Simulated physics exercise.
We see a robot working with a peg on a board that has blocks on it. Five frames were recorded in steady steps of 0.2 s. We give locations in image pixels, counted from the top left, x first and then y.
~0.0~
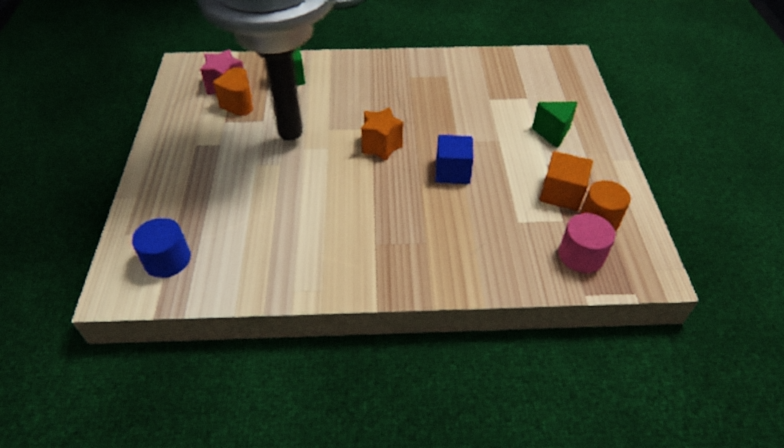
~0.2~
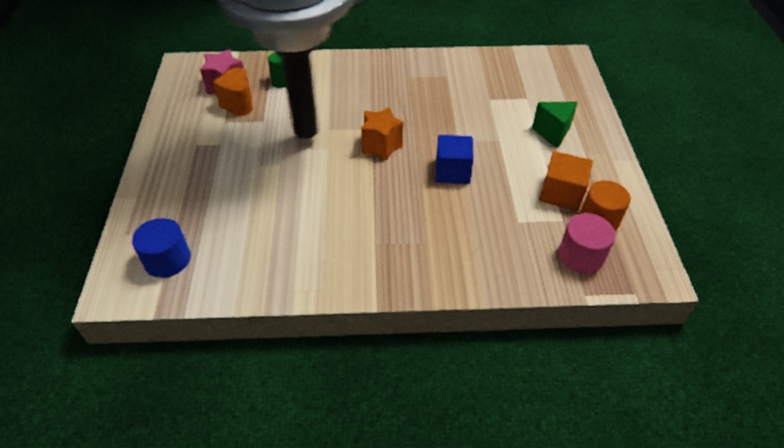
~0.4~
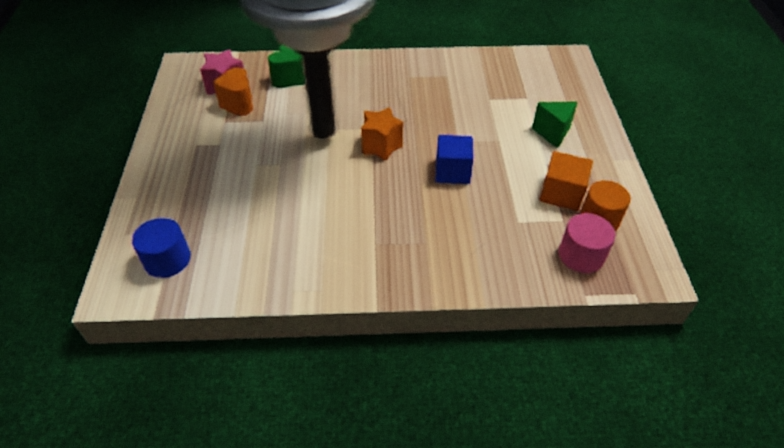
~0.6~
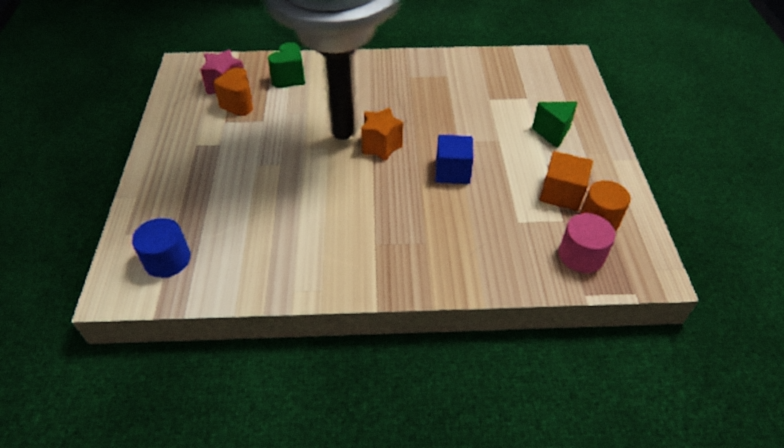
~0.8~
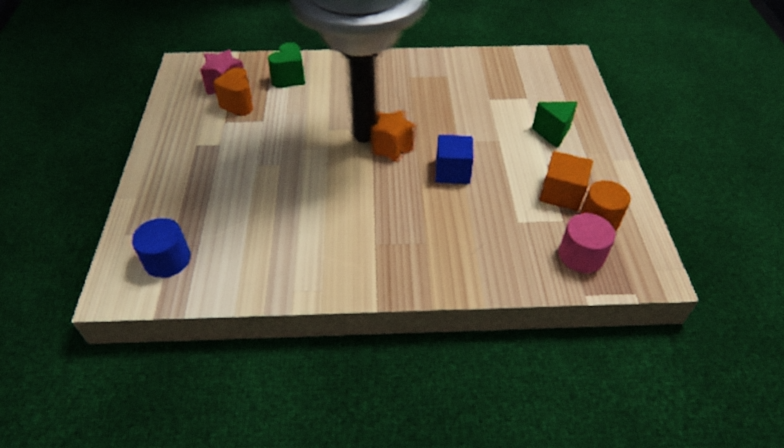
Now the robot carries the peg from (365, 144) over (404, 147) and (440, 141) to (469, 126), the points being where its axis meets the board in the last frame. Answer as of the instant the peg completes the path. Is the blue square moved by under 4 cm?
It seems so.
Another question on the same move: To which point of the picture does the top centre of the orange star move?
I expect it at (483, 121).
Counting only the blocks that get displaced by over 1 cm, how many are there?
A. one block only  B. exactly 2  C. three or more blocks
My answer is option B.
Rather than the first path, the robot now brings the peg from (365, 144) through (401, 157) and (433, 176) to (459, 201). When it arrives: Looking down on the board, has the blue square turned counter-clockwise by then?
Answer: No.
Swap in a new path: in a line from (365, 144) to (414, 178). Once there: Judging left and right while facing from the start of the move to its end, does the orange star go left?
My answer is yes.
On the path given first. One third of the way, peg (405, 137); orange star (434, 125); blue square (459, 147).
Two thirds of the way, peg (442, 130); orange star (472, 122), turned 20° clockwise; blue square (476, 150), turned 55° clockwise.
At the end, peg (470, 116); orange star (483, 121), turned 50° clockwise; blue square (476, 150), turned 55° clockwise; green triangle in place.
